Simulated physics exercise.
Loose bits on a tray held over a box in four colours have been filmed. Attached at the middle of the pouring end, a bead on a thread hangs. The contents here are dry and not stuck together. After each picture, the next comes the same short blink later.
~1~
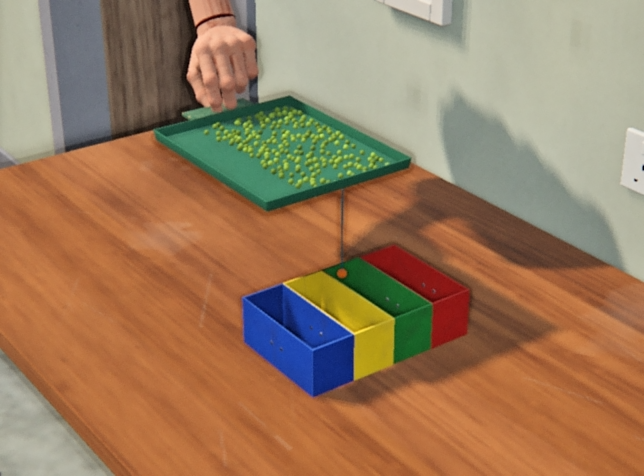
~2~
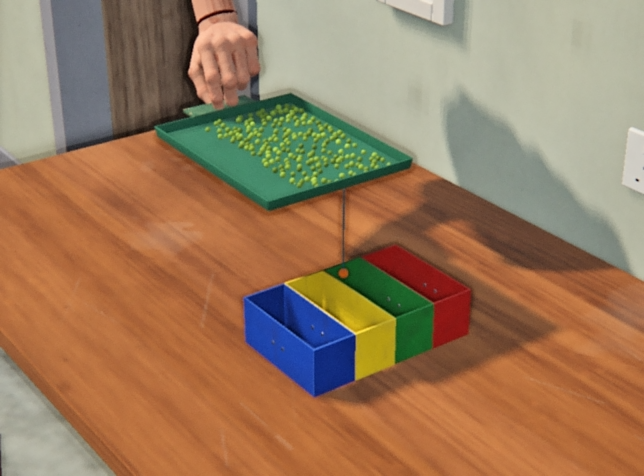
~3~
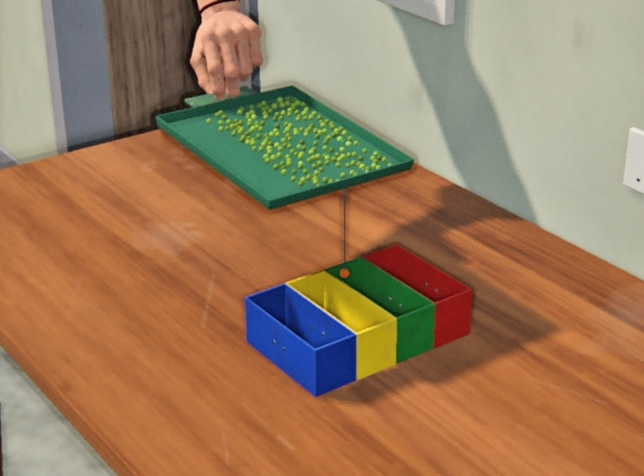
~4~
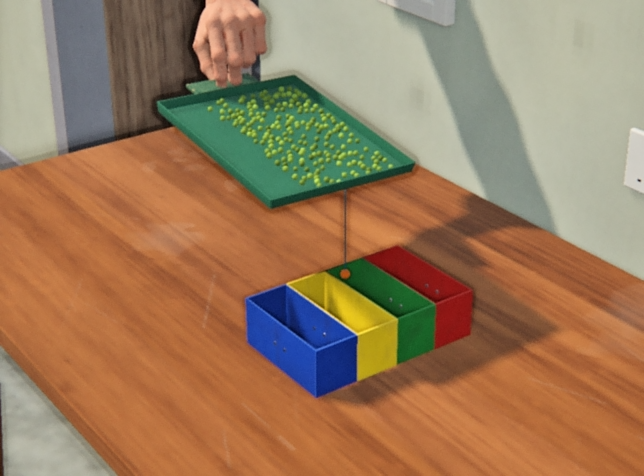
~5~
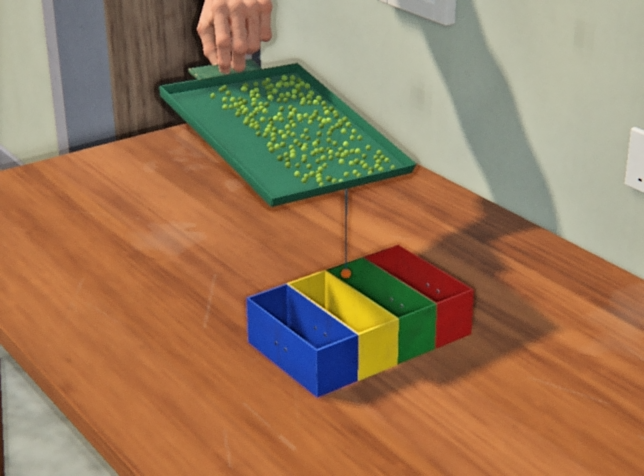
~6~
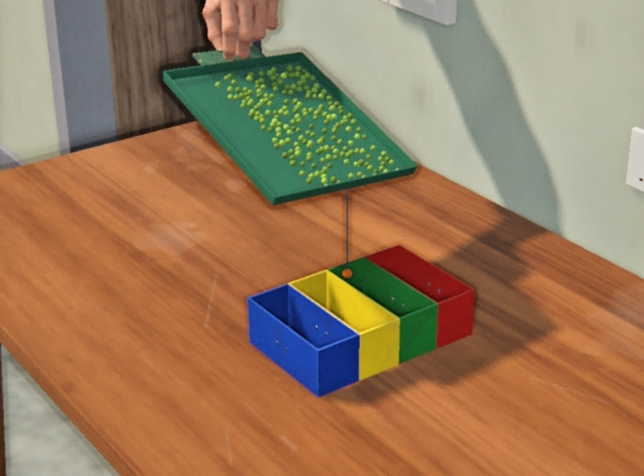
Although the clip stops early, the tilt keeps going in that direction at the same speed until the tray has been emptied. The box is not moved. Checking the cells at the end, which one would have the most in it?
The red cell would have the most in it.
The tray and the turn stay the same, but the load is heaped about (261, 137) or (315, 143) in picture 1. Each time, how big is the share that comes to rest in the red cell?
Roughly 60 per cent, and 80 per cent.
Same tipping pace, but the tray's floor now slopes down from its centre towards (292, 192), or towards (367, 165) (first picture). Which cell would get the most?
The cell in blue; the cell in red.
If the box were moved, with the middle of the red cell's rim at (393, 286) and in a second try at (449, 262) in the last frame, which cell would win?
In turn: The red cell; that green cell.
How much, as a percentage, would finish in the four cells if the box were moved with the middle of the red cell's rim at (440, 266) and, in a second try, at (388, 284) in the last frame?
The first yields 100 per cent and the second 40 per cent.
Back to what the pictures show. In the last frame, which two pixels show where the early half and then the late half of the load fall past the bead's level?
Early half (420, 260), late half (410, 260).
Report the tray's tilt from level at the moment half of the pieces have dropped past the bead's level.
The angle is roughly 105° at that point.
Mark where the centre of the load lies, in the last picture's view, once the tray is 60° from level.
Roughly (386, 172).
Just after the last frame, tray tipped steeply; the larger part on the tray; about a tenth in the red cell; just a few in the green cell; about a tenth falling or outside the box.
A moment on, tray tipped right over; roughly half on the tray; roughly a quarter in the red cell; about a tenth in the green cell; just a few in the yellow cell; about a tenth falling or outside the box.
Further on, tray tipped past a quarter turn; roughly two thirds in the red cell; roughly a quarter in the green cell; just a few in the yellow cell; about a tenth falling or outside the box.
When it is over, tray tipped past a quarter turn; roughly two thirds in the red cell; roughly a quarter in the green cell; just a few in the yellow cell; not one in the blue cell; about a tenth outside the box.
